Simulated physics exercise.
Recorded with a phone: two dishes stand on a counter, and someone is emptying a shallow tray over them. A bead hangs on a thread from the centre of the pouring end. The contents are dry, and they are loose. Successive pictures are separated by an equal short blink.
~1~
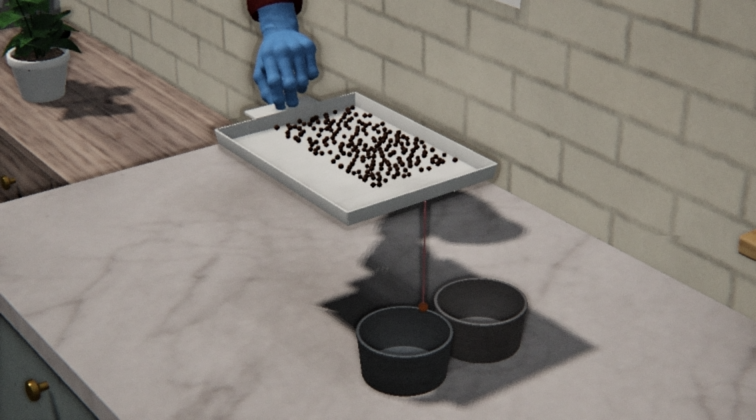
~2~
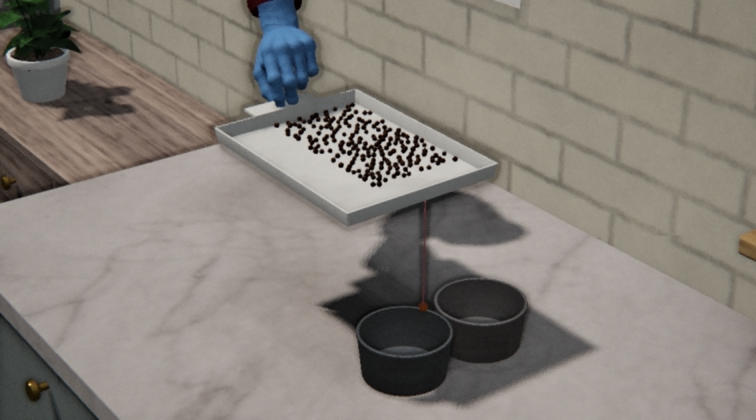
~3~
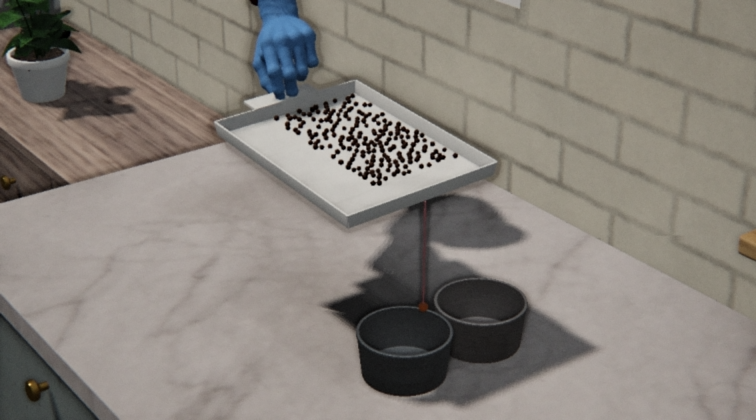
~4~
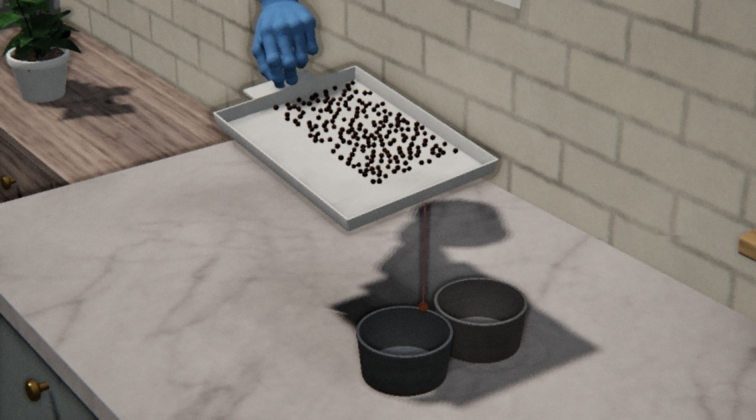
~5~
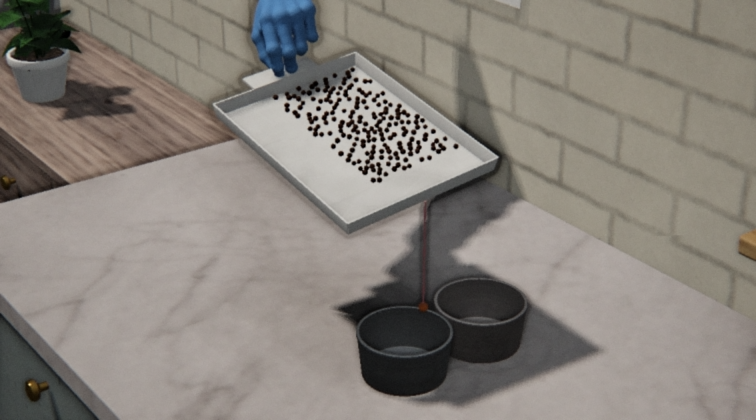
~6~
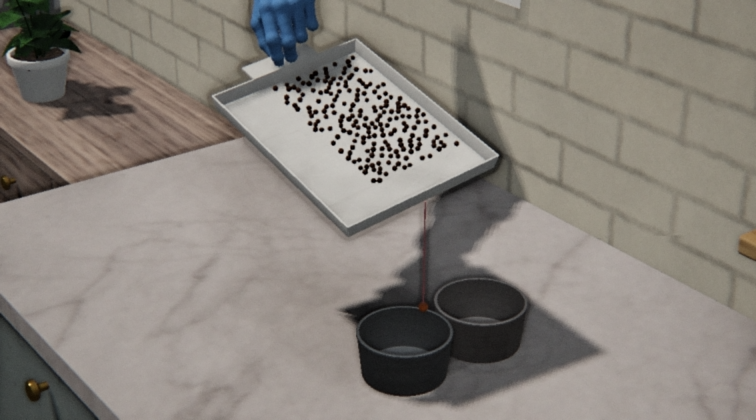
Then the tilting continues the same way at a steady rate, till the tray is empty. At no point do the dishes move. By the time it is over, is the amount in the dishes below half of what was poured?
The dishes are left with the minor part.
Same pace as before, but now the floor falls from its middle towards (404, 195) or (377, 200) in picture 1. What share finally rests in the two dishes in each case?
First heading 40 %, second heading 30 %.
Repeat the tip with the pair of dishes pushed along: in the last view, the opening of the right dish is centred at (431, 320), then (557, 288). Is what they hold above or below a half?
First shift, a majority share; second shift, a minority share.
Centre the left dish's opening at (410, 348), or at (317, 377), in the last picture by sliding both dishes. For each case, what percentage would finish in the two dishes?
Around 20 and then 60 per cent.
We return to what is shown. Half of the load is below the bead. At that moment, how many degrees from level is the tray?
95° or so.
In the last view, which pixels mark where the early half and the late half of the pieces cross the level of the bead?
Close to (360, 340), then close to (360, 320).
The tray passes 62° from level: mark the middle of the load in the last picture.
About (359, 238).
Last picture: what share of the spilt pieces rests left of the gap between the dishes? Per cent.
I'd put it at around 90 per cent.
Just after the last frame, tray tipped steeply; roughly two thirds on the tray; roughly a quarter outside both; about a tenth in the air.
A moment on, tray tipped past a quarter turn; roughly a third on the tray; just a few in the left dish; roughly half outside both; about a tenth in the air.
Further on, tray tipped past a quarter turn; roughly a quarter in the left dish; the larger part outside both.
When it is over, tray tipped past a quarter turn; roughly a quarter in the left dish; not one in the right dish; the larger part outside both.
